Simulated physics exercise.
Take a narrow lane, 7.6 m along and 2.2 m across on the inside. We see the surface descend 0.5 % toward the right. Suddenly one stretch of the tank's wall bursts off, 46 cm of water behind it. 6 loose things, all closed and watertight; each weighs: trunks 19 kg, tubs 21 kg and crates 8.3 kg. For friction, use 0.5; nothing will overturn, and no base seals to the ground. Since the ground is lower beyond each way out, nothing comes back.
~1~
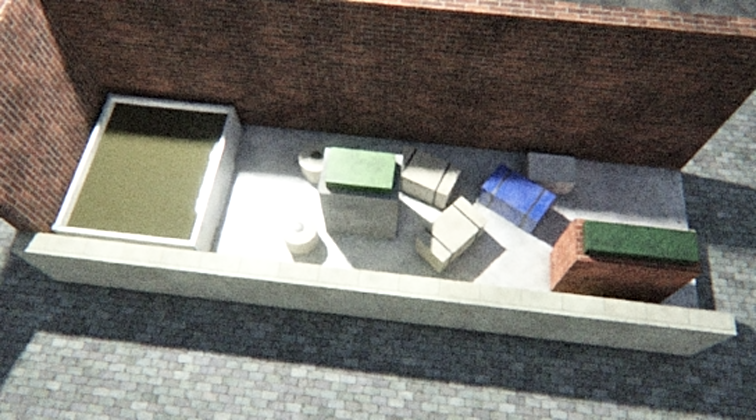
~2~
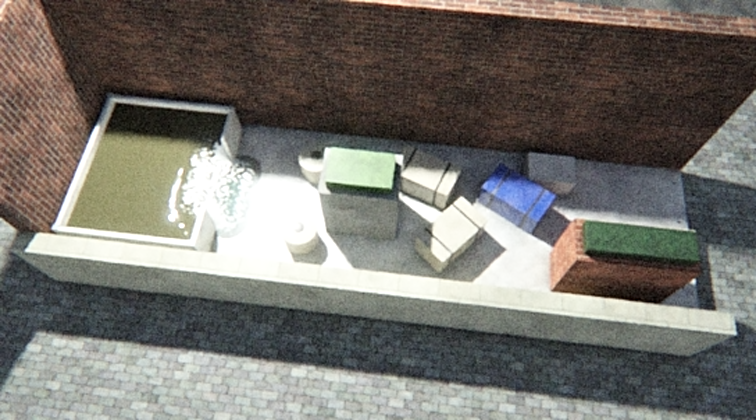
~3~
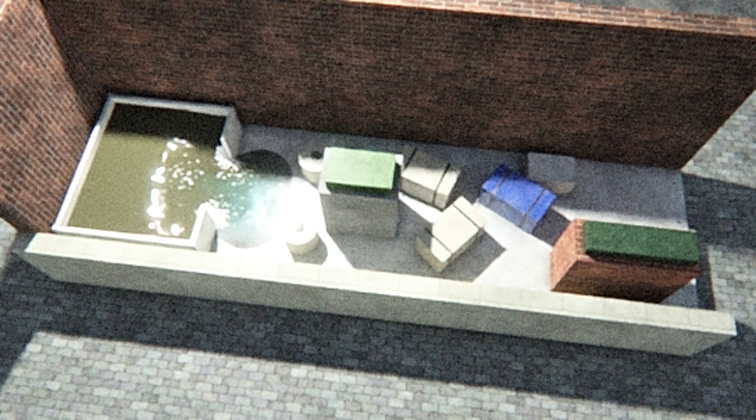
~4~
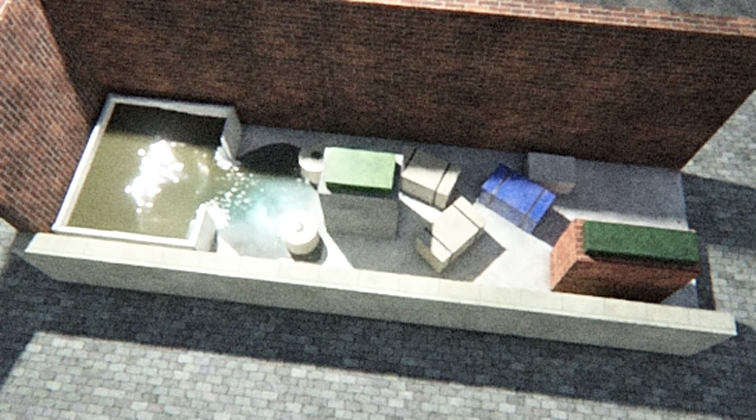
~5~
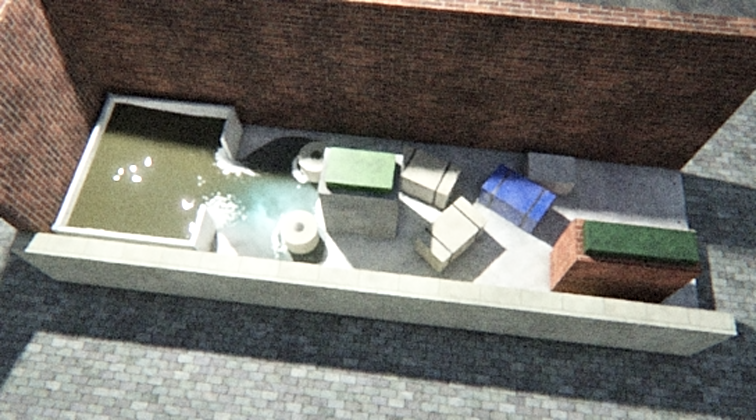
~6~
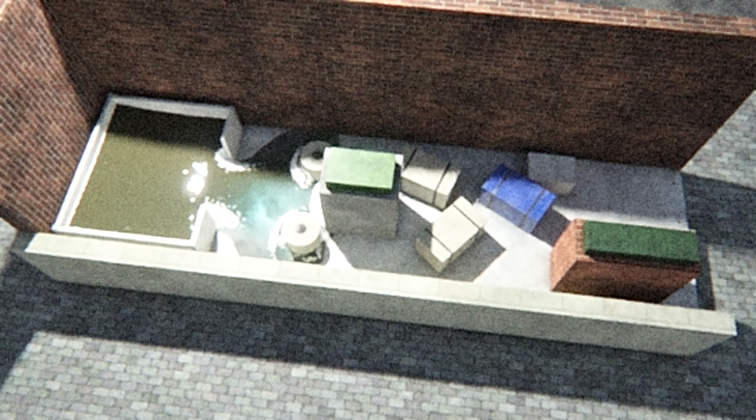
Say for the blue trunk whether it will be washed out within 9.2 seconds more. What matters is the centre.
It departs in time.
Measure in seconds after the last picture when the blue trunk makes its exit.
Around 4.0 s.
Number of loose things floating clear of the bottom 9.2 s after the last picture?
0.
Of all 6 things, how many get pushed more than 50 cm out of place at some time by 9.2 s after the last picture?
That comes to 6.
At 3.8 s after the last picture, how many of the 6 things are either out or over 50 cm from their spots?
The count is 6.
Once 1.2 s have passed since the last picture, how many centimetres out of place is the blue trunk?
0 cm or so by then.
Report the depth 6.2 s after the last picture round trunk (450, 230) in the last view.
About 3 cm.
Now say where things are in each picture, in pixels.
The first picture shows the blue trunk at (519, 192), on the bottom; water covers 2.9 m2; 0 of 6 have shifted.
The second picture shows the blue trunk at (519, 192), on the bottom; 3.4 m2 under water; 0 of 6 have shifted.
The third picture shows the blue trunk at (519, 192) rests on the ground; water covers 3.9 m2; 0 of 6 have shifted.
The fourth picture shows the blue trunk at (519, 192) rests on the ground; water covers 4.6 m2; 0 of 6 have shifted.
The fifth picture shows the blue trunk at (519, 192), on the bottom; water covers 4.8 m2; 0 of 6 have shifted.
The sixth picture shows the blue trunk at (519, 192), on the bottom; 5.1 m2 under water; 0 of 6 have shifted.
Then, 1.2 s after the last picture the blue trunk is near (520, 192), 0.0 m from its start, aground; 0 of 6 are out; 0 afloat.
Then, 3.8 s after the last picture the blue trunk is near (695, 212), 2.2 m from its start, aground; 0 of 6 are out; 3 afloat.
Then, 6.2 s after the last picture the blue trunk has gone out; 2 of 6 are out; 0 afloat.
Then, 9.2 s after the last picture the blue trunk has gone out; 2 of 6 are out; 0 afloat.
